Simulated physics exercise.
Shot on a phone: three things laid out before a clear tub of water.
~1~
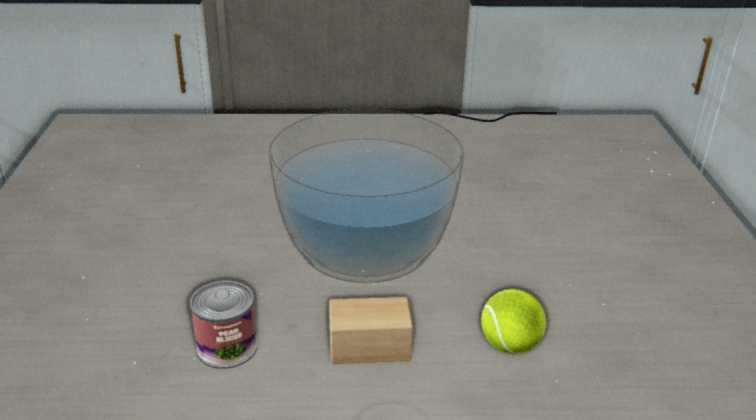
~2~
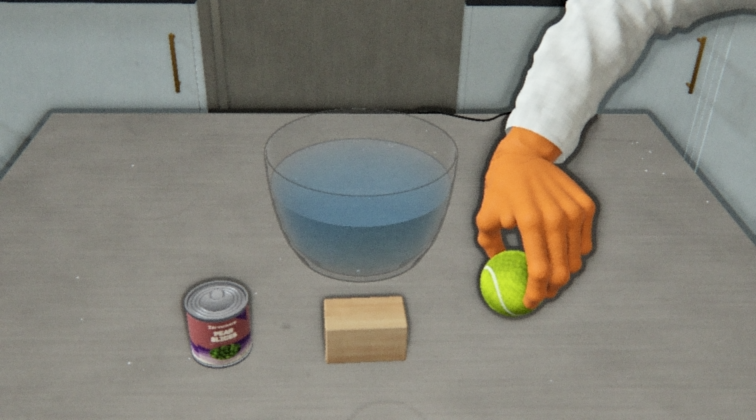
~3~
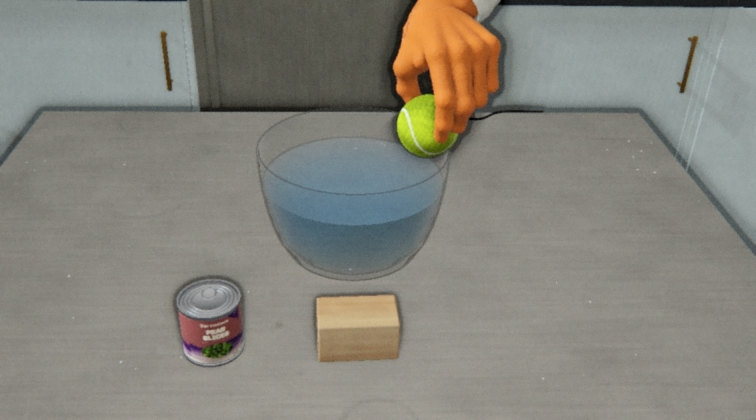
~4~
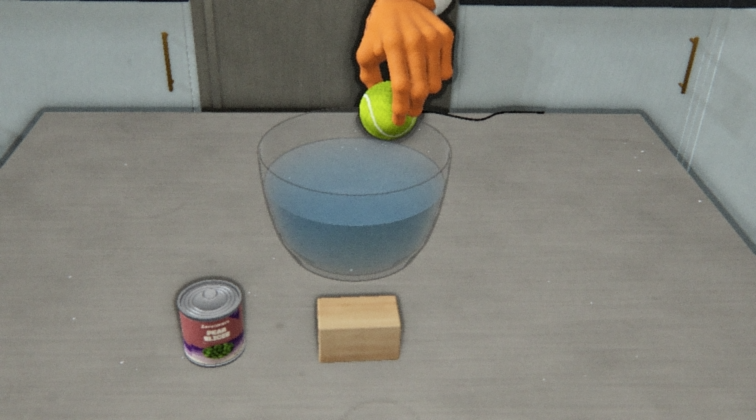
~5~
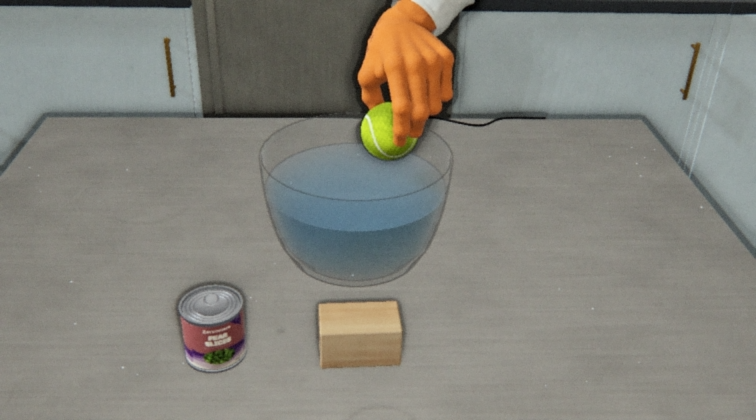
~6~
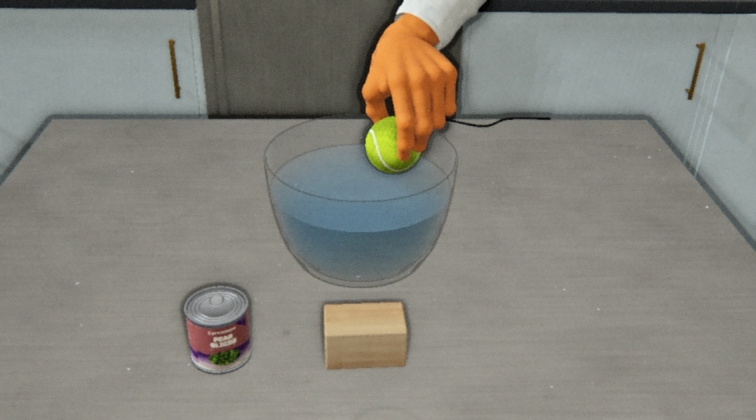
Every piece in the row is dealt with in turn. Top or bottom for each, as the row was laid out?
Left lies at the bottom - middle rests at the top - right rests at the top.
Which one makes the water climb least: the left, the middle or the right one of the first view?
Go with the piece on the far right.
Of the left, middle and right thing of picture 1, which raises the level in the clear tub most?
That would be the far-left body.
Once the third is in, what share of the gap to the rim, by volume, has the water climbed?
My figure is 24 per cent.
Next, the tennis ball rides on the surface.
After that, the wooden block rides on the surface.
Finally, the tin of food sinks; afloat, wooden block and tennis ball.
